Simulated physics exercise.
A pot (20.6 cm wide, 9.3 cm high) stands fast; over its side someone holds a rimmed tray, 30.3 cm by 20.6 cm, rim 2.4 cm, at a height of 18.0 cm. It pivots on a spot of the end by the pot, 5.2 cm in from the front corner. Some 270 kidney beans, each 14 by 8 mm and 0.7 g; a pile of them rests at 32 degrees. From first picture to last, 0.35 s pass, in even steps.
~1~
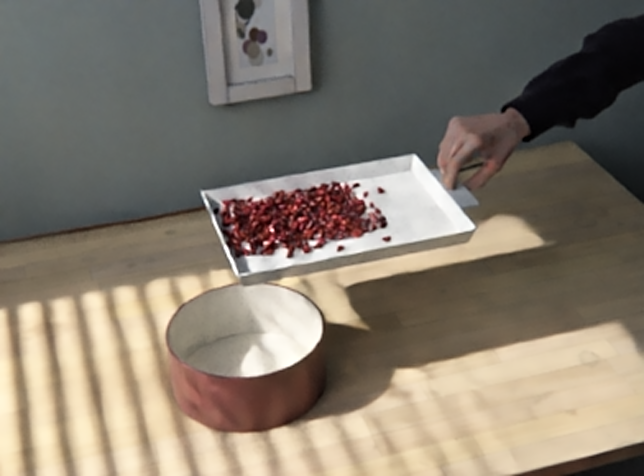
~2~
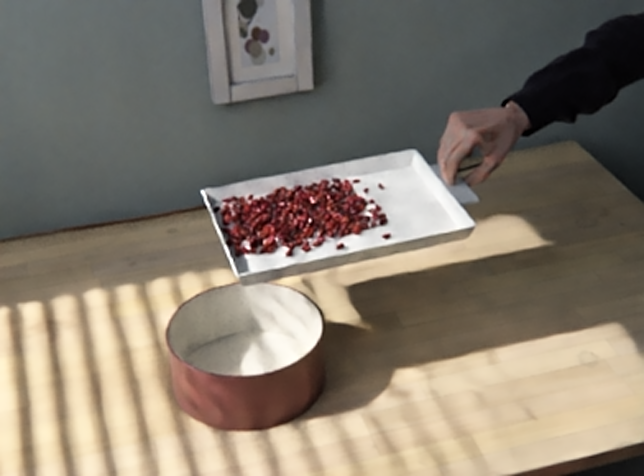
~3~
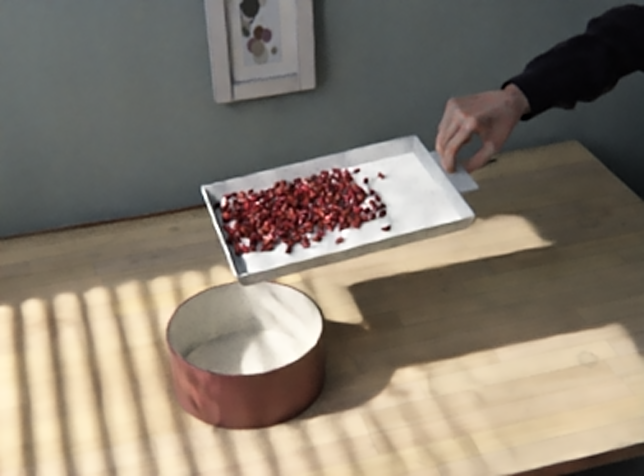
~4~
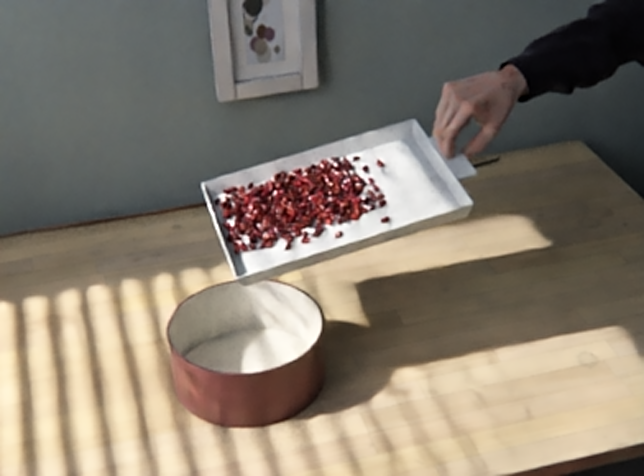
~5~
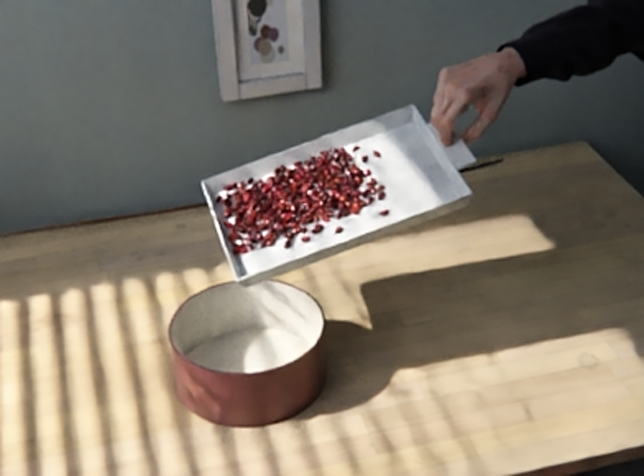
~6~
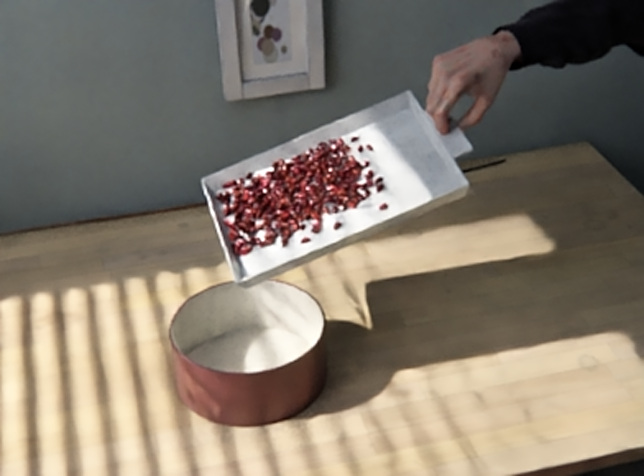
White tray of small dark red pieces tilting gradually above a round reddish pot as a hand raises its right end.
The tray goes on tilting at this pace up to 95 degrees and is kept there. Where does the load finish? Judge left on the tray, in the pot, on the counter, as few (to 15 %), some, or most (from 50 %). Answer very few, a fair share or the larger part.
Tray: Very few, pot: The larger part, counter: Very few.
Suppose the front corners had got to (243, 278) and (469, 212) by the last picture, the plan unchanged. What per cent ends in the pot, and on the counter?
Pot 100, counter 0.
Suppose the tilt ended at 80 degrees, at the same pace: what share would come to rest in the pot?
Then about 95 per cent.
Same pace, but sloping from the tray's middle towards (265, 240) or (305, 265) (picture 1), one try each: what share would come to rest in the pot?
About 60 and 100 per cent.
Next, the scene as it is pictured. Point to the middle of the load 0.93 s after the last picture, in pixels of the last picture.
Around (224, 271).
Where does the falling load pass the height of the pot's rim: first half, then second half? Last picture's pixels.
First near (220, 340), later near (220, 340).
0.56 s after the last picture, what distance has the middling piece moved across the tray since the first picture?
Some 9 cm.
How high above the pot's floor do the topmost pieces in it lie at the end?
Some 3.0 cm.
Then, 0.56 s after the last picture, tilt 55 degrees; the tray holds 100 %, the pot 0 %.
Then, 0.93 s after the last picture, tilt 79 degrees; the tray holds 65 %, the pot 25 %.
Then, 1.38 s after the last picture, tilt 95 degrees; the tray holds 0 %, the pot 95 %.
In the end, tray 0 %, pot 100 %, counter 0 %.
